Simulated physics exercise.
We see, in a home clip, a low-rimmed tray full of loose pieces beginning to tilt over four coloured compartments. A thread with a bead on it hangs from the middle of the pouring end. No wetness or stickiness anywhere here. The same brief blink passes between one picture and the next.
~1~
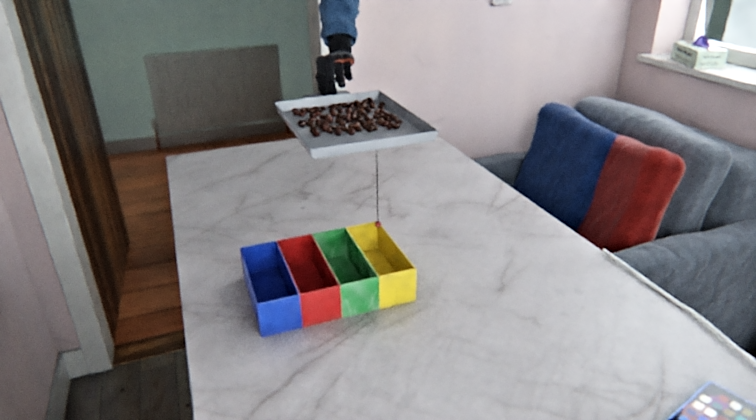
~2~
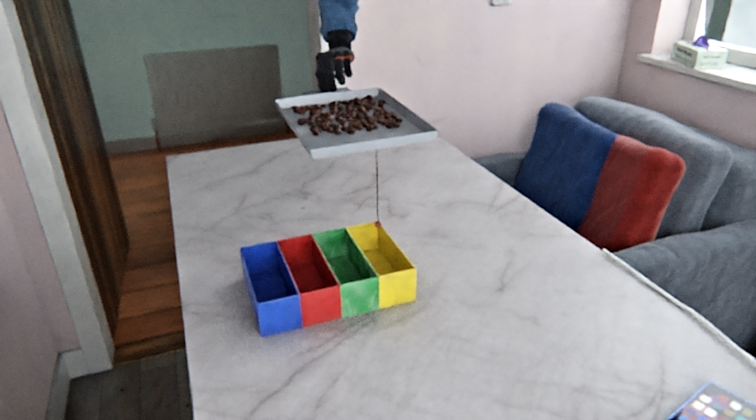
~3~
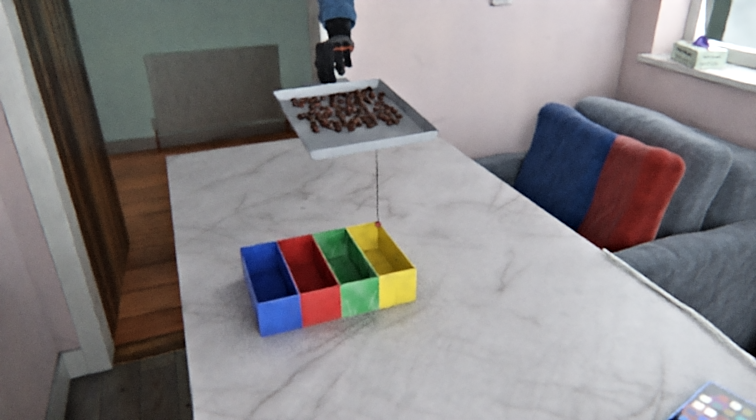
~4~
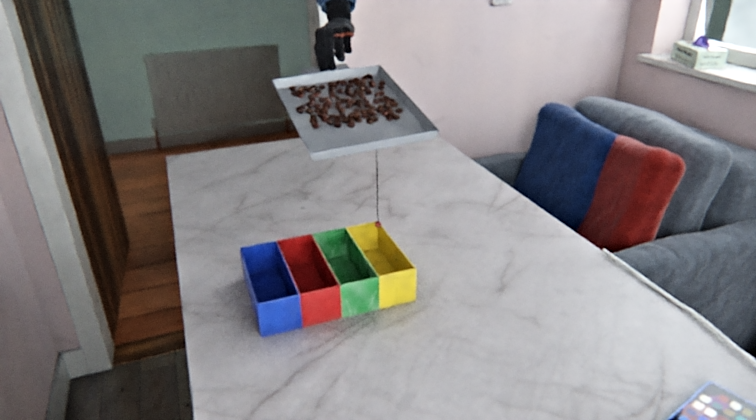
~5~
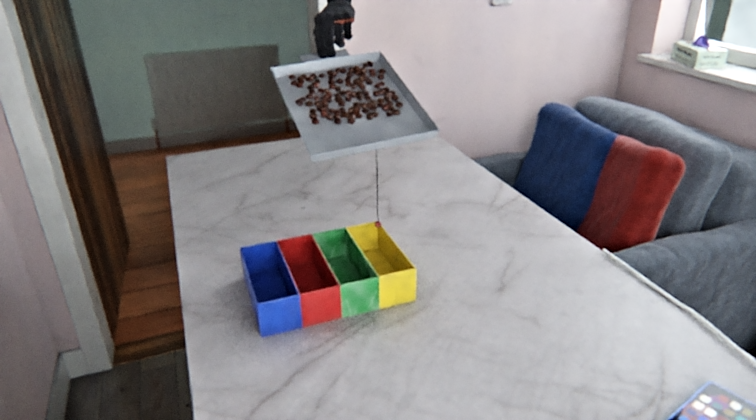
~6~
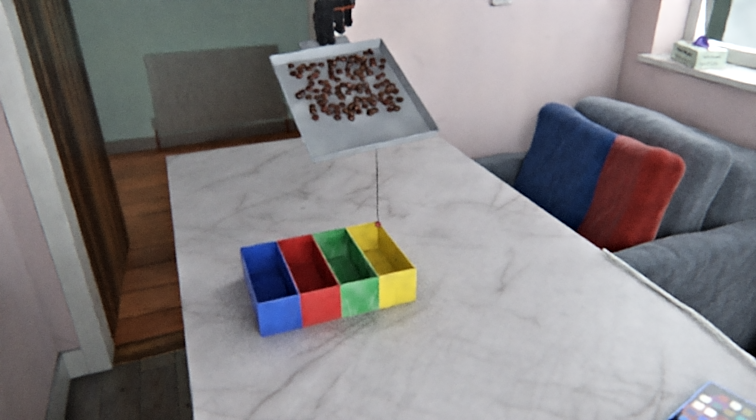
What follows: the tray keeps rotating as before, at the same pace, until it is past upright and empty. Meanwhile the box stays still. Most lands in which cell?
In the green cell.
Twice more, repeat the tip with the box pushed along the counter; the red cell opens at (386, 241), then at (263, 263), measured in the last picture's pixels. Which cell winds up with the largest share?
The blue cell first, that yellow cell second.
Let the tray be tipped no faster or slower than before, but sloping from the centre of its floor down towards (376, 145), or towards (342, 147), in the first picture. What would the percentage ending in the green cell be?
The first try would leave around 10 per cent there, the second around 50 per cent.
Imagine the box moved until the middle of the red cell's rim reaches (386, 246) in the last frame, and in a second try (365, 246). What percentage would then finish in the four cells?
Around 70 per cent for the first position, around 90 per cent for the second.
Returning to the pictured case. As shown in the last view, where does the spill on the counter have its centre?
Around (472, 313).
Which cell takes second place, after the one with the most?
It's the cell in yellow.
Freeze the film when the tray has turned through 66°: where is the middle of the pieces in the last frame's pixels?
Look around (358, 145) in the last picture.
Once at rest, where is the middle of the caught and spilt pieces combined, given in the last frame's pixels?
It settles centred around (356, 287).
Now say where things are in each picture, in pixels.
In the first frame, corners of the pouring end near (313, 148) and (434, 130), level; middle of the load near (350, 117), flat chocolate drops; bead on its thread near (378, 224); blue cell near (280, 313); red cell near (321, 303); green cell near (360, 294); yellow cell near (398, 285).
In the second frame, corners of the pouring end near (313, 148) and (434, 130), level; middle of the load near (349, 115).
In the third frame, corners of the pouring end near (313, 149) and (434, 129), tipped barely, lowest at the left corner; middle of the load near (349, 109).
In the fourth frame, corners of the pouring end near (313, 151) and (435, 129), tipped a little, lowest at the left corner; middle of the load near (349, 101).
In the fifth frame, corners of the pouring end near (313, 153) and (435, 128), tipped clearly, lowest at the left corner; middle of the load near (349, 93).
In the sixth frame, corners of the pouring end near (313, 155) and (436, 128), tipped clearly, lowest at the left corner; middle of the load near (349, 86); blue cell near (280, 313); red cell near (321, 303); green cell near (360, 294); yellow cell near (398, 285).
Shortly afterwards, tray tipped steeply; the bulk on the tray; a little falling or outside the box.
Next, tray tipped past a quarter turn; near a quarter on the tray; near a third in the green cell; near a quarter in the yellow cell; a little in the red cell; near a quarter falling or outside the box.
Some moments later, tray tipped past a quarter turn; near half in the green cell; near a quarter in the yellow cell; a little in the red cell; a little falling or outside the box.
In the end, tray tipped past a quarter turn; near half in the green cell; near a quarter in the yellow cell; a little in the red cell; none at all in the blue cell; a little outside the box.
